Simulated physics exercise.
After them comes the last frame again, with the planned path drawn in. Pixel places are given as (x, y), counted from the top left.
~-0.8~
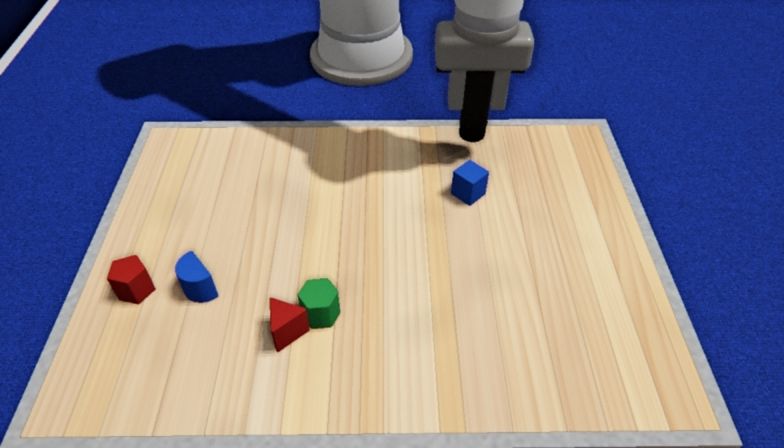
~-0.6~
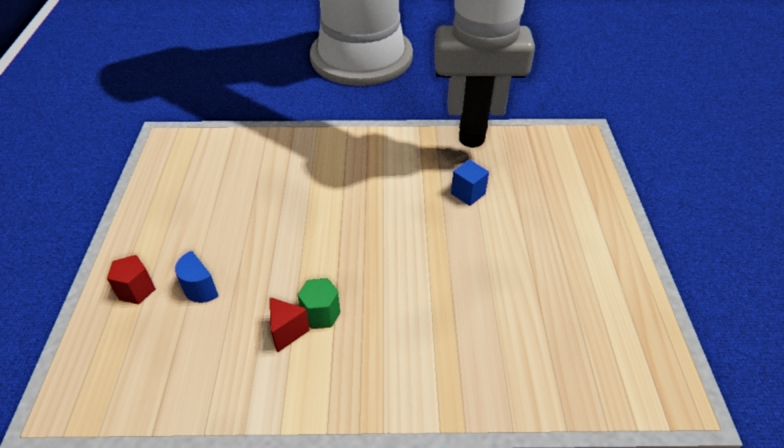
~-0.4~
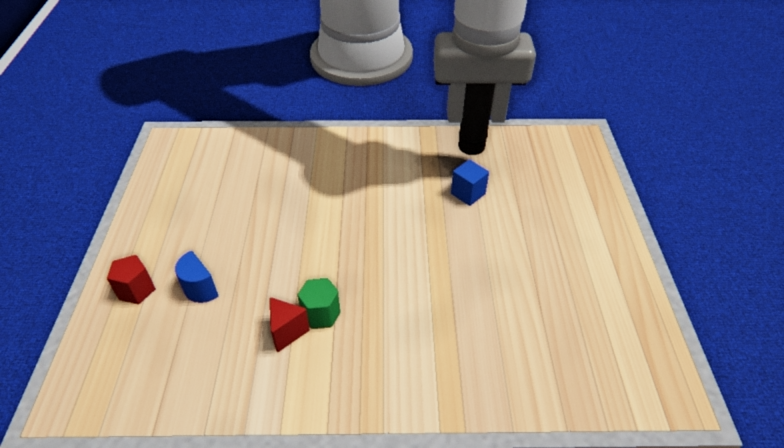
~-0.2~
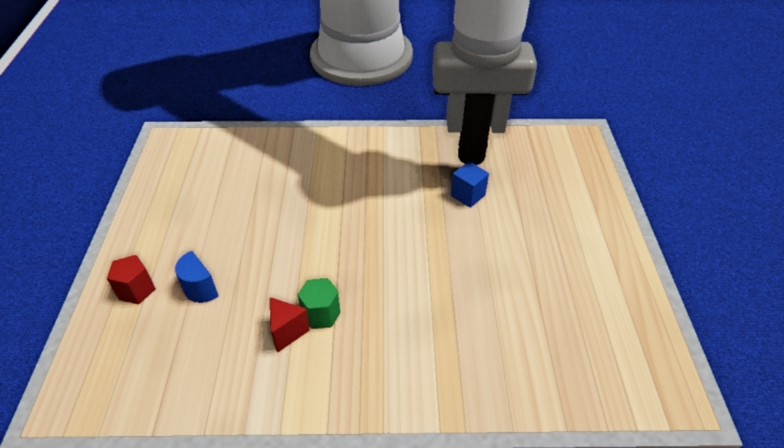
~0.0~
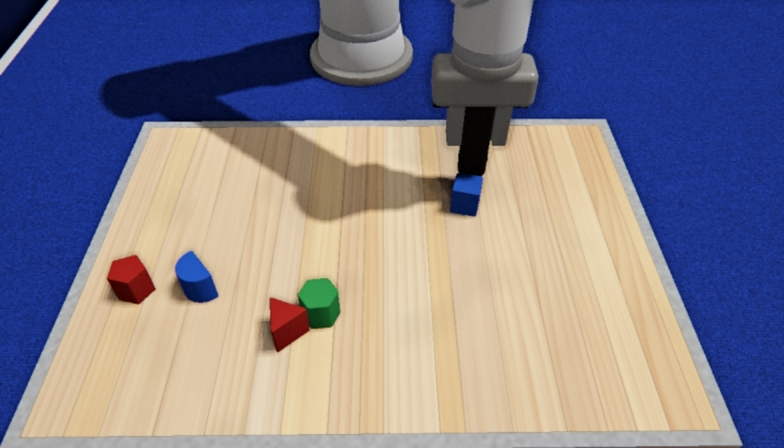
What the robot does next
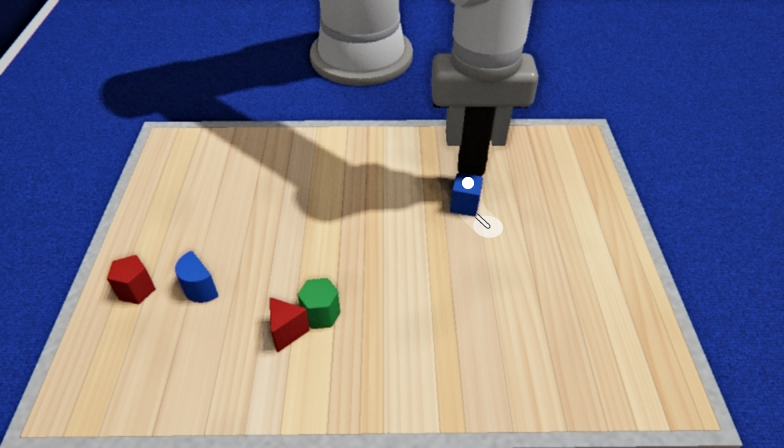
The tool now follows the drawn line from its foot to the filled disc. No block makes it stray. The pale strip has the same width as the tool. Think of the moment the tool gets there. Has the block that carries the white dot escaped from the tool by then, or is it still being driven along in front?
By then it is beside or behind the tool.
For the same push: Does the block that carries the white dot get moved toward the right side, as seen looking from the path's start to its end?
Yes, I think so.
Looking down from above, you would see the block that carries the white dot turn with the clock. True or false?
The statement is correct.
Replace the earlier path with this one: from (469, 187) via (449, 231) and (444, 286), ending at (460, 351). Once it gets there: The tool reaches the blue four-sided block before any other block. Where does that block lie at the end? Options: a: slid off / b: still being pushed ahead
b - still being pushed ahead.
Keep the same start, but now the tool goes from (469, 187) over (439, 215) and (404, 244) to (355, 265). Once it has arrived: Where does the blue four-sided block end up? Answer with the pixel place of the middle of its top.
Its top centre lands on (459, 211).
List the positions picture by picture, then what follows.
In the first picture, tool's lower end (472, 135); blue four-sided block (471, 171).
In the second picture, tool (472, 140); blocks still.
In the third picture, tool (472, 148); blocks still.
In the fourth picture, tool (471, 158); blue four-sided block (471, 173).
In the fifth picture, tool (471, 171); blue four-sided block (468, 183).
Drawn move, from (469, 187) by way of (468, 200) and (475, 214) to (488, 227); the dot is on the blue four-sided block.
On the path given first. Halfway along, tool (472, 191); blue four-sided block (466, 205).
At the end, tool (491, 210); blue four-sided block (467, 214), turned 40° clockwise.
